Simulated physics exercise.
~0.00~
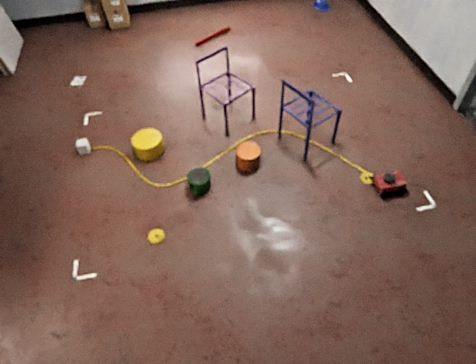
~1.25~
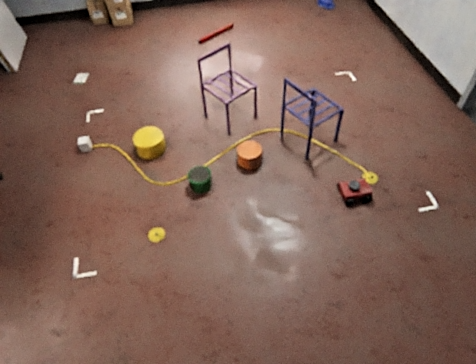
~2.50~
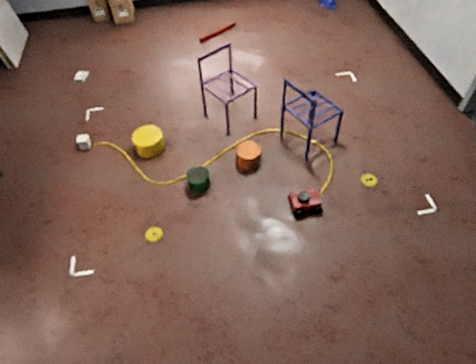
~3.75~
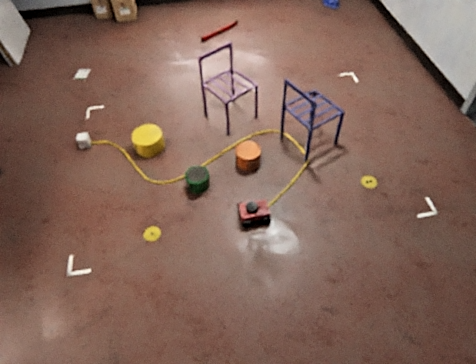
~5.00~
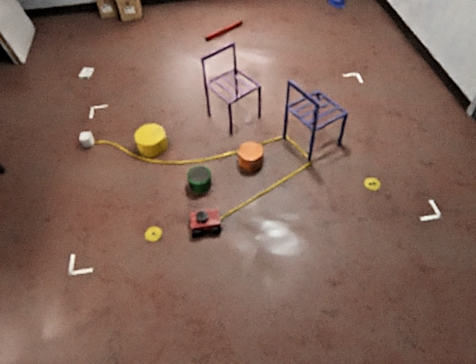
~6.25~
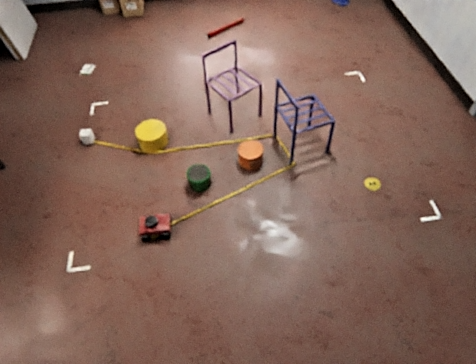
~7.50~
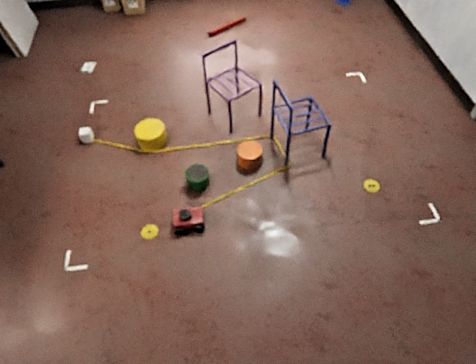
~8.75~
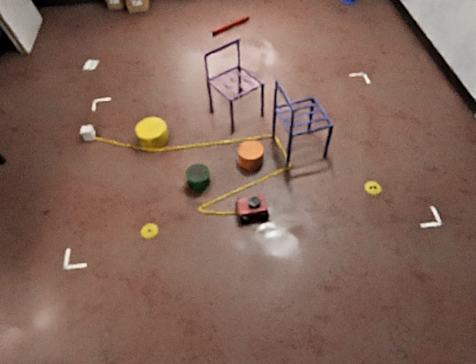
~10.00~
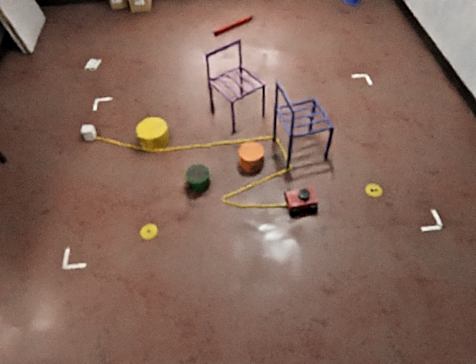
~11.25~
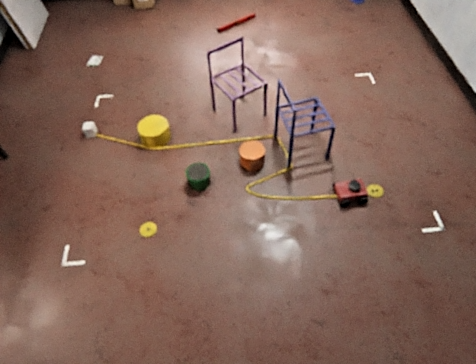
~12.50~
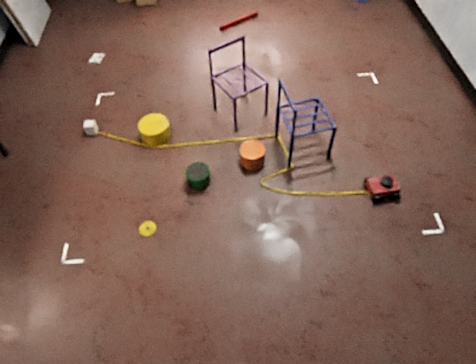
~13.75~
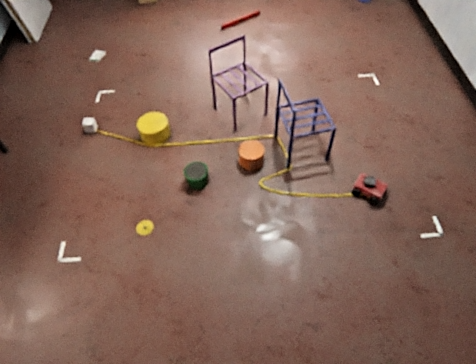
On a brown workshop floor, a small red cart trailing a yellow lead drives left past two chairs and three round containers, pulling the lead taut and shifting the blue chair slightly left, then returns right and stops near its starting place with the lead bent behind it.
